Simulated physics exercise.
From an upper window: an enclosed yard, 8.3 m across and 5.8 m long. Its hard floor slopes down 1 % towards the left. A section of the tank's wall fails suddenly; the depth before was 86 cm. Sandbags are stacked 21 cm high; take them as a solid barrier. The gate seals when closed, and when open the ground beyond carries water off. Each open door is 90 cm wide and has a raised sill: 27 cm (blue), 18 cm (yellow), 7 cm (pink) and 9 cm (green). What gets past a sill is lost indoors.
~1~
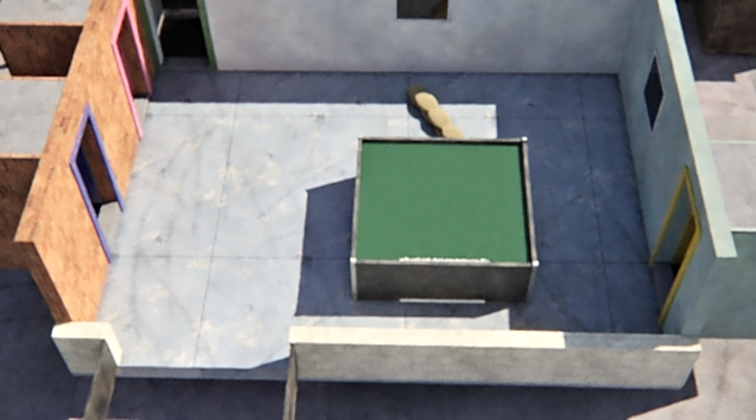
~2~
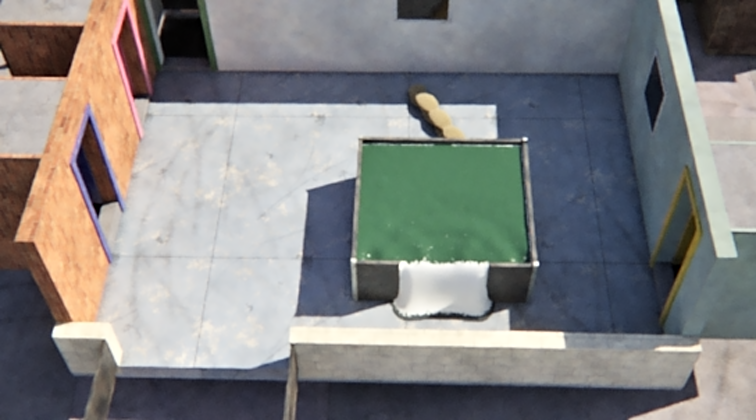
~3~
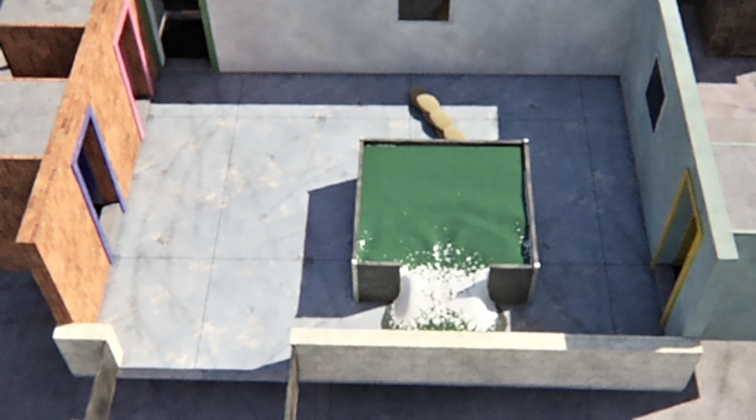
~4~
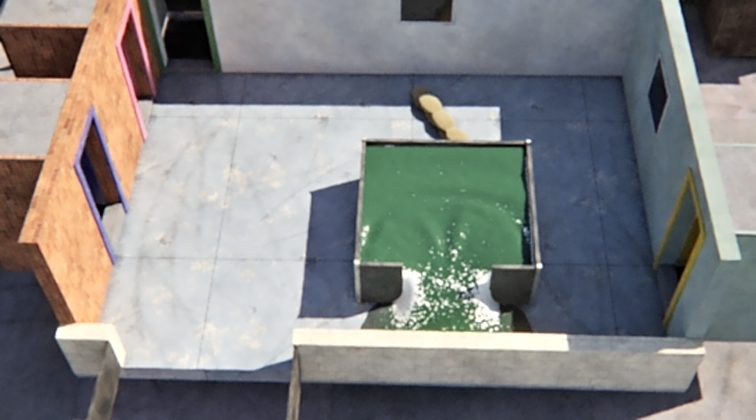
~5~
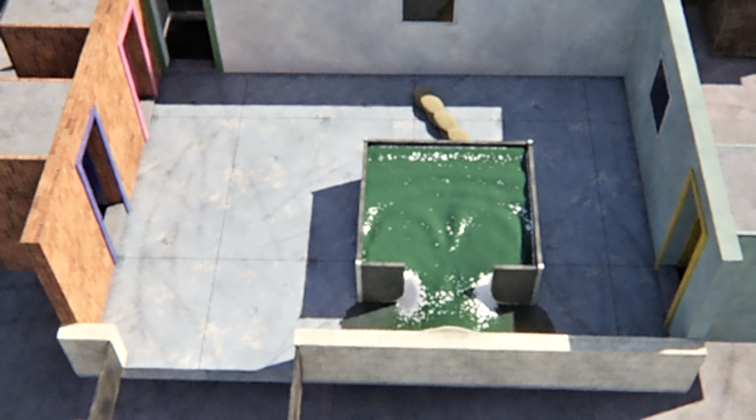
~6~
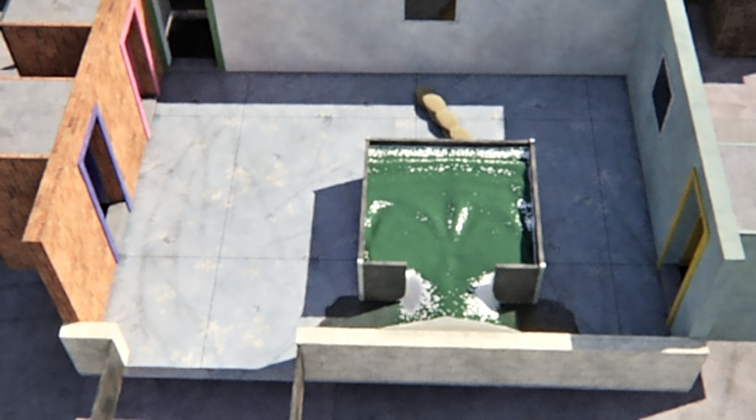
Walled yard with a tank of green water standing still, then water bursting through its near side, foaming and spreading outside.
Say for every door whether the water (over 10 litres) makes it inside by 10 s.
Door by door: At the blue door it stays under the limit; at the yellow door it goes over the limit; at the pink door it goes over the limit; at the green door it passes the limit.
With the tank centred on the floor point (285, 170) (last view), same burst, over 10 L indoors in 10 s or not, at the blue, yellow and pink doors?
Against that limit: Blue under, yellow below, pink not over.
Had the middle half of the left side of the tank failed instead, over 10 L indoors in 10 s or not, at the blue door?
Against that limit: Blue over.
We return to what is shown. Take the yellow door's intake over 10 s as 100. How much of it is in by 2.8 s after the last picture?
About 80 per cent.
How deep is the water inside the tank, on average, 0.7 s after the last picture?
Roughly 60 cm on average.
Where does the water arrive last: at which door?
It is the green one.
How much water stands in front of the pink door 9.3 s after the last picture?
Some 14.5 cm.
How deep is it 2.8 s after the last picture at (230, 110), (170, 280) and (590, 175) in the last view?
In that order: 0, 4 and 6 cm.
Then, 0.7 s after the last picture water covers 25 % of the floor and is deepest (68 cm) near (445, 346); blue door not reached, yellow door 8 cm at the sill, 0 L in, pink door not reached, green door not reached.
Then, 1.5 s after the last picture water covers 40 % of the floor and is deepest (54 cm) near (446, 357); blue door 21 cm at the sill, 0 L in, yellow door 32 cm at the sill, 38 L in, pink door not reached, green door not reached.
Then, 2.8 s after the last picture water covers 65 % of the floor and is deepest (40 cm) near (446, 357); blue door 22 cm at the sill, 0 L in, yellow door 27 cm at the sill, 115 L in, pink door 8 cm at the sill, 0 L in, green door not reached.
Then, 5.3 s after the last picture water covers 85 % of the floor and is deepest (24 cm) near (446, 357); blue door 16 cm at the sill, 0 L in, yellow door 17 cm at the sill, 145 L in, pink door 7 cm at the sill, 2 L in, green door 18 cm at the sill, 106 L in.
Then, 9.3 s after the last picture water covers 95 % of the floor and is deepest (16 cm) near (444, 103); blue door 11 cm at the sill, 0 L in, yellow door 9 cm at the sill, 146 L in, pink door 14 cm at the sill, 32 L in, green door 13 cm at the sill, 192 L in.
